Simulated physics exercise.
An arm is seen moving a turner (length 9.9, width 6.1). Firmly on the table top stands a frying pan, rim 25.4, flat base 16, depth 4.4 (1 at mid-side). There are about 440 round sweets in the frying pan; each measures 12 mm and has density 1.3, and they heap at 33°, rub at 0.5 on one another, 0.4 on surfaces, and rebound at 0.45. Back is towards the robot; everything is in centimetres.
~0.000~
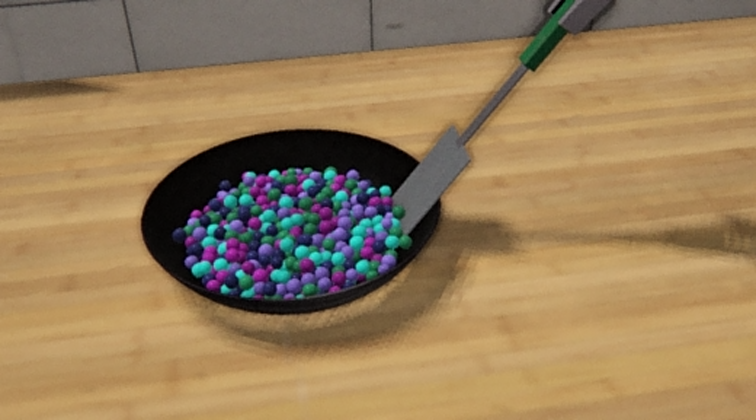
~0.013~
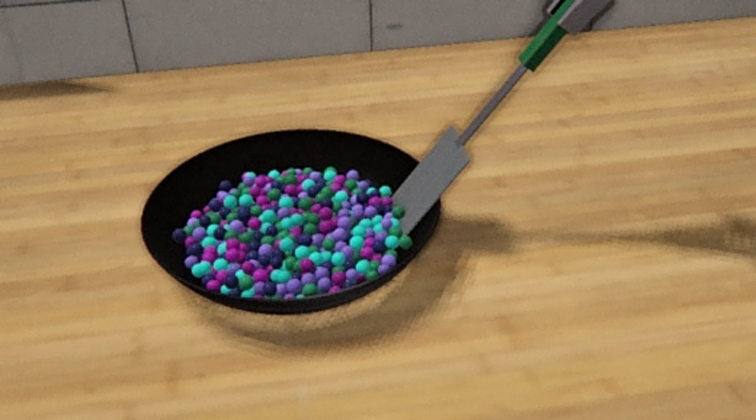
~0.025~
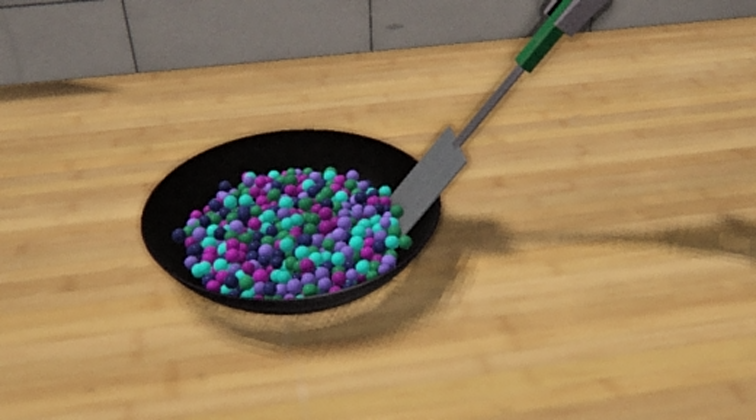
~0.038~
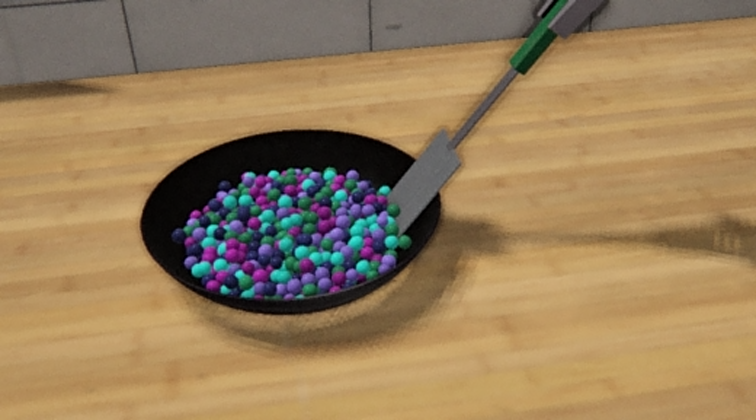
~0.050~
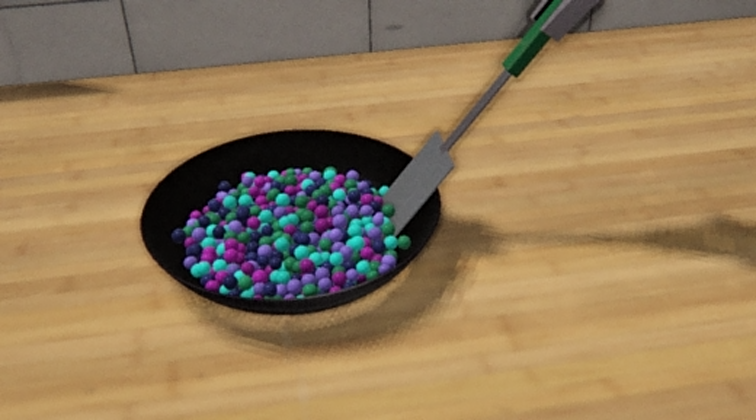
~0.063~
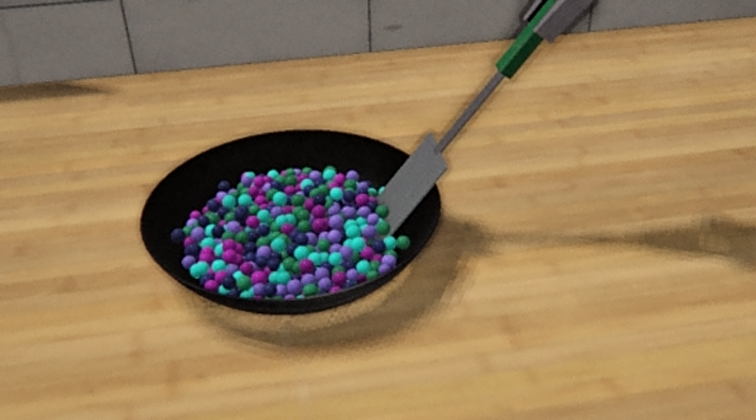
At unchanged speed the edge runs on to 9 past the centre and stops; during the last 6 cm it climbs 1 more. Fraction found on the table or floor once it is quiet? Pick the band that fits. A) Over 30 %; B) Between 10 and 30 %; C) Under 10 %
Option C: Under 10 %.
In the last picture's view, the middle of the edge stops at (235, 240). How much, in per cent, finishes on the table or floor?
Some 0 per cent.
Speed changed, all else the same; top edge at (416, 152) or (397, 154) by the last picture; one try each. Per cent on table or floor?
Roughly 20 per cent, then roughly 25 per cent.
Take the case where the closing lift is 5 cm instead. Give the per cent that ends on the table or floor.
About 10 per cent.
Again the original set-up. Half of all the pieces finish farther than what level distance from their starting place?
Distance: Around 3 cm.
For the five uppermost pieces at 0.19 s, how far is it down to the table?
About 5 cm.
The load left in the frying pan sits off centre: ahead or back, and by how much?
The balance point is about 3.5 cm ahead.
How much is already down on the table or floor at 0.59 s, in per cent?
About 5 per cent.
After 0.19 s, sloping 52°, highest piece 5 above the table; 438 in the frying pan.
After 0.32 s, sloping 52°, highest piece 6 above the table; 438 in the frying pan.
After 0.59 s, sloping 52°, highest piece 7 above the table; 413 in the frying pan, 22 on the table or floor, 3 on the blade or in flight.
After 1.64 s, sloping 52°, highest piece 6 above the table; 411 in the frying pan, 27 on the table or floor.
In the end, 411 in the frying pan, 27 on the table or floor. That is 6 % on the table or floor.
